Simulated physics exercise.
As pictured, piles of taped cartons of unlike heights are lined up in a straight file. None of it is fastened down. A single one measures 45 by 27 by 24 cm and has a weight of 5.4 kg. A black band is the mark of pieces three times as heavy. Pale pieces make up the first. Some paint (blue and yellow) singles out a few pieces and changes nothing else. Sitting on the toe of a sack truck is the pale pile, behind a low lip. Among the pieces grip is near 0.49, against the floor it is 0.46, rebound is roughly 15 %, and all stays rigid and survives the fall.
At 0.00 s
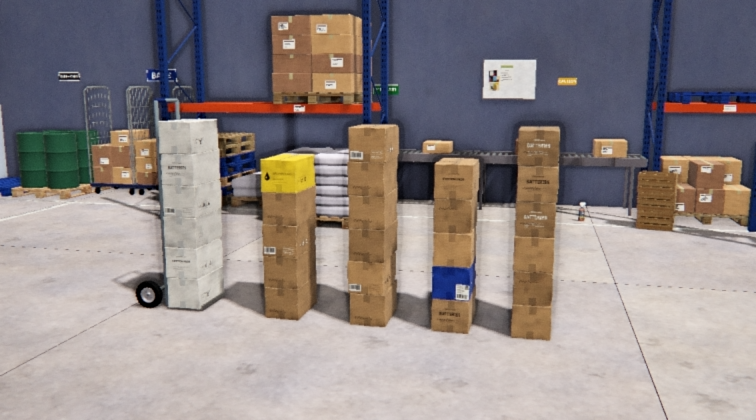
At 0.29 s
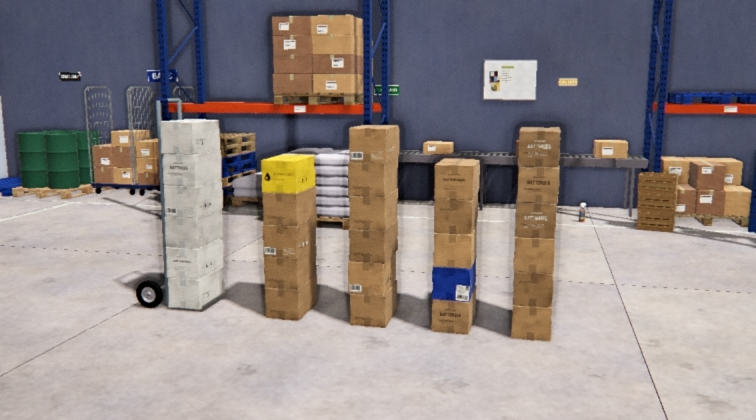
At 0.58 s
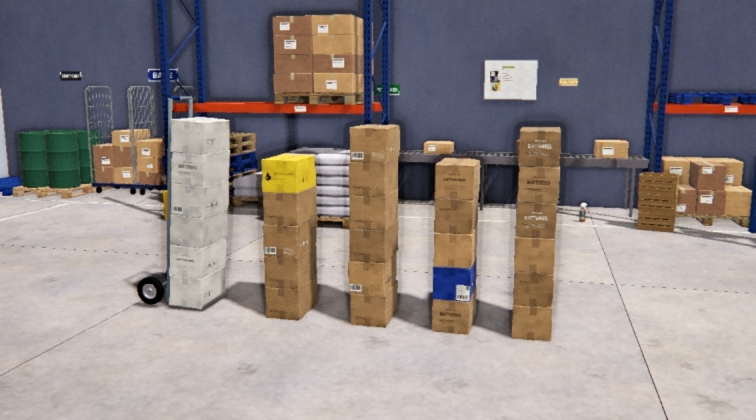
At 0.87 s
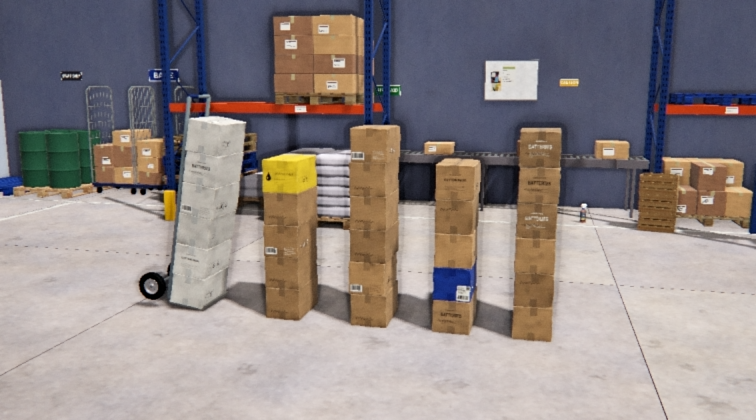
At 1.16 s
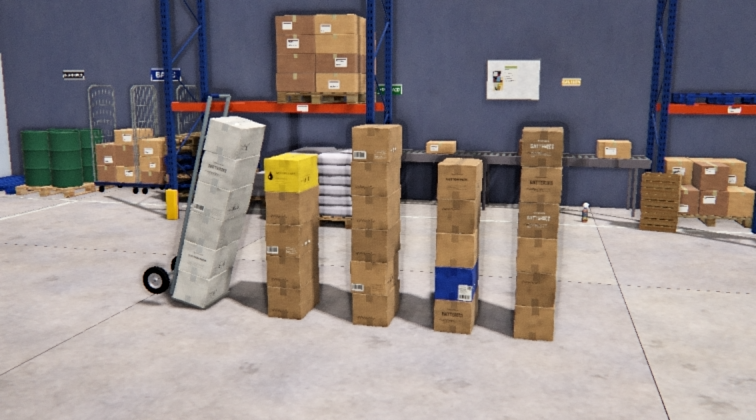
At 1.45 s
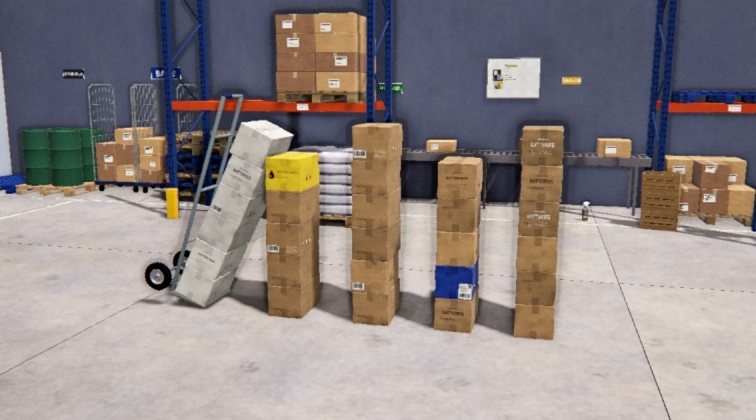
The clip opens on five upright stacks of taped cartons in a warehouse row, the pale leftmost one on a hand truck. The truck and pale stack begin leaning right, slowly at first, then more steeply, until the stack's upper part is beside the yellow-topped stack while the other stacks stay still.
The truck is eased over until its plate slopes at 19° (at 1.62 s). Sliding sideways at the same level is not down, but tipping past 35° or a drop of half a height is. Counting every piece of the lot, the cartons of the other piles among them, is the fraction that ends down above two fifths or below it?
The fraction is above two fifths.
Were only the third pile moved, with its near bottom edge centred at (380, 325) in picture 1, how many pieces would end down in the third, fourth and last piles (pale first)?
The third pile ends with 6 down, the fourth with 5, the last with 6.
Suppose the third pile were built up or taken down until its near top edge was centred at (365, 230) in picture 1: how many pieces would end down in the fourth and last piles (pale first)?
Result: Fourth pile 5, last pile 6.
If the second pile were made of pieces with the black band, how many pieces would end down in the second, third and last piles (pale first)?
Pile by pile that makes second 0, third 0, last 0.
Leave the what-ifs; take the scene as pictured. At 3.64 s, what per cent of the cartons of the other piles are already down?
At that instant, 100 percent.
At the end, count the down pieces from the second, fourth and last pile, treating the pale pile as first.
Pieces per pile: Second: 5; fourth: 5; last: 6.
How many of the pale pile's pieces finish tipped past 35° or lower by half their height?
Tally of pale pieces: 6.
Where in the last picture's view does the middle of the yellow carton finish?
Its centre finishes around pixel (471, 232) in the last picture.
By 2.14 s, 6 of the pale pile down; none of the 22 other cartons down, 10 disturbed; yellow carton tilted 16°.
By 2.86 s, 6 of the pale pile down; 8 of the 22 other cartons down; blue carton tilted 25°; yellow carton tilted 24°, 20 cm lower.
By 3.64 s, 6 of the pale pile down; 22 of the 22 other cartons down; blue carton tilted 50°, 9 cm lower; yellow carton tilted 24°, 40 cm lower.
When it is over (4.7 s), 6 of the pale pile down; 22 of the 22 other cartons down; blue carton tilted 50°, 9 cm lower; yellow carton tilted 24°, 40 cm lower. That is 100 per cent. In pixels of the last frame, middles, blue carton near (512, 290), yellow carton near (471, 232).
